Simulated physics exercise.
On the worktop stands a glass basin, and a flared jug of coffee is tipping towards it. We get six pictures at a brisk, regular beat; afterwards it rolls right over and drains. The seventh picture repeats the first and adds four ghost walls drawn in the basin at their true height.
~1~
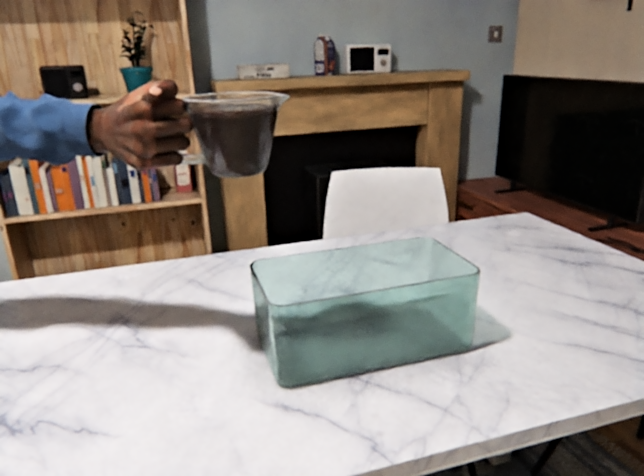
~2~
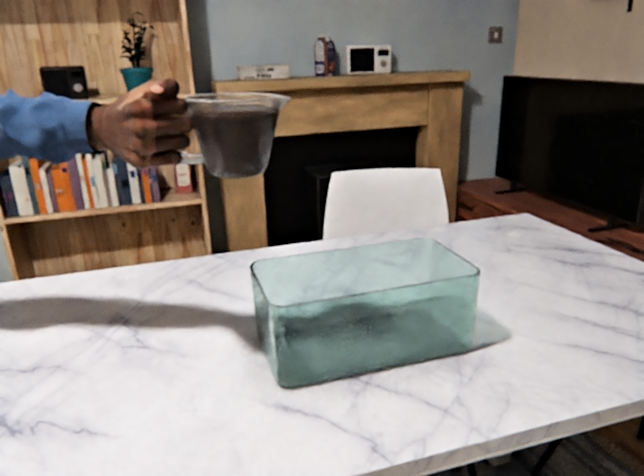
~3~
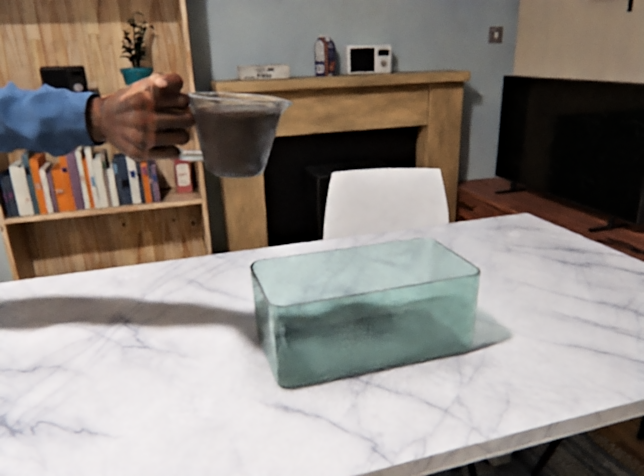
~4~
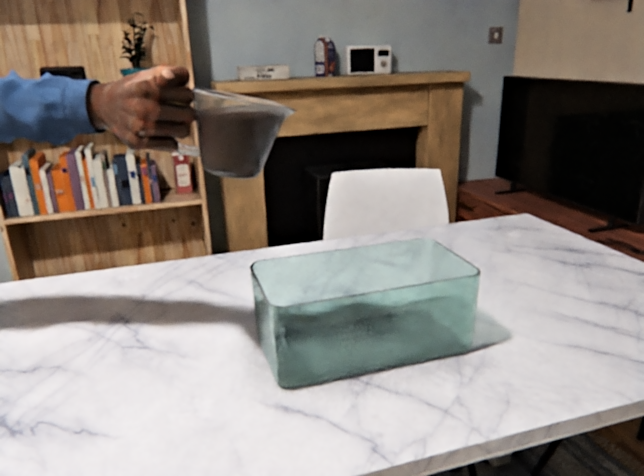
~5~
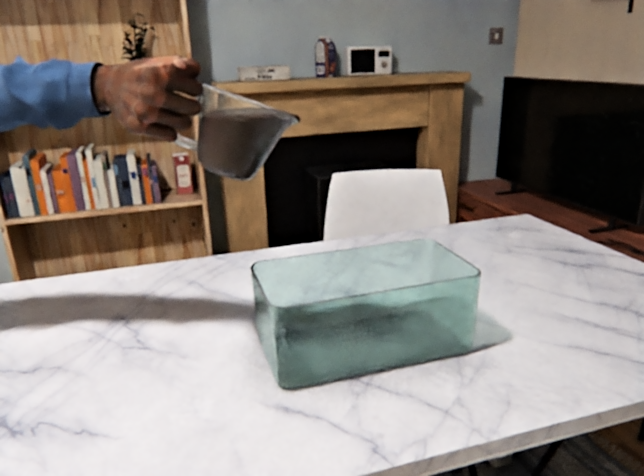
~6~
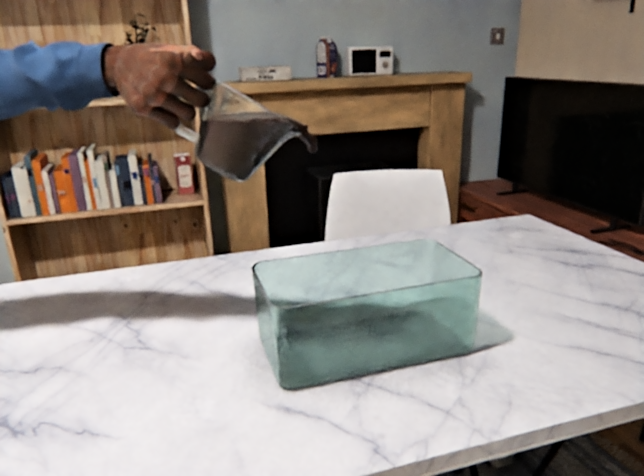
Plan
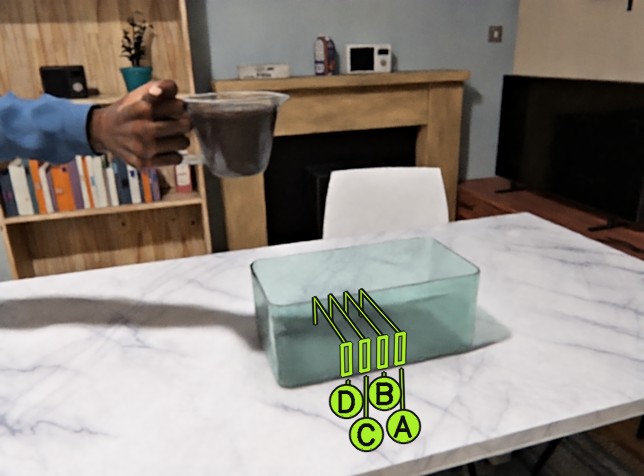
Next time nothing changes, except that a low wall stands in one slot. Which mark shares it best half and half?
Take C.
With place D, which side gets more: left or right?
The right one.
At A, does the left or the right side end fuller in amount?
More ends on the left.
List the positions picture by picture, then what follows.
In the first frame, upright, lip at (288, 96); basin from (275, 386) to (470, 345); nothing has left yet.
In the second frame, upright, lip at (289, 98); nothing has left yet.
In the third frame, tipped about 6°, lip at (292, 102); nothing has left yet.
In the fourth frame, tipped about 13°, lip at (295, 110); nothing has left yet.
In the fifth frame, tipped about 22°, lip at (298, 121); coffee is over the lip, down to (298, 121).
In the sixth frame, tipped about 34°, lip at (300, 134); coffee is over the lip, down to (312, 149).
In lime, A at (401, 369); B at (384, 373); C at (366, 376); D at (348, 380).
If A is chosen, about 91 % ends left of the wall and 5 % right of it; 3 % is lost outside.
If B is chosen, about 82 % ends left of the wall and 14 % right of it; 4 % is lost outside.
If C is chosen, about 47 % ends left of the wall and 52 % right of it.
If D is chosen, about 16 % ends left of the wall and 82 % right of it.
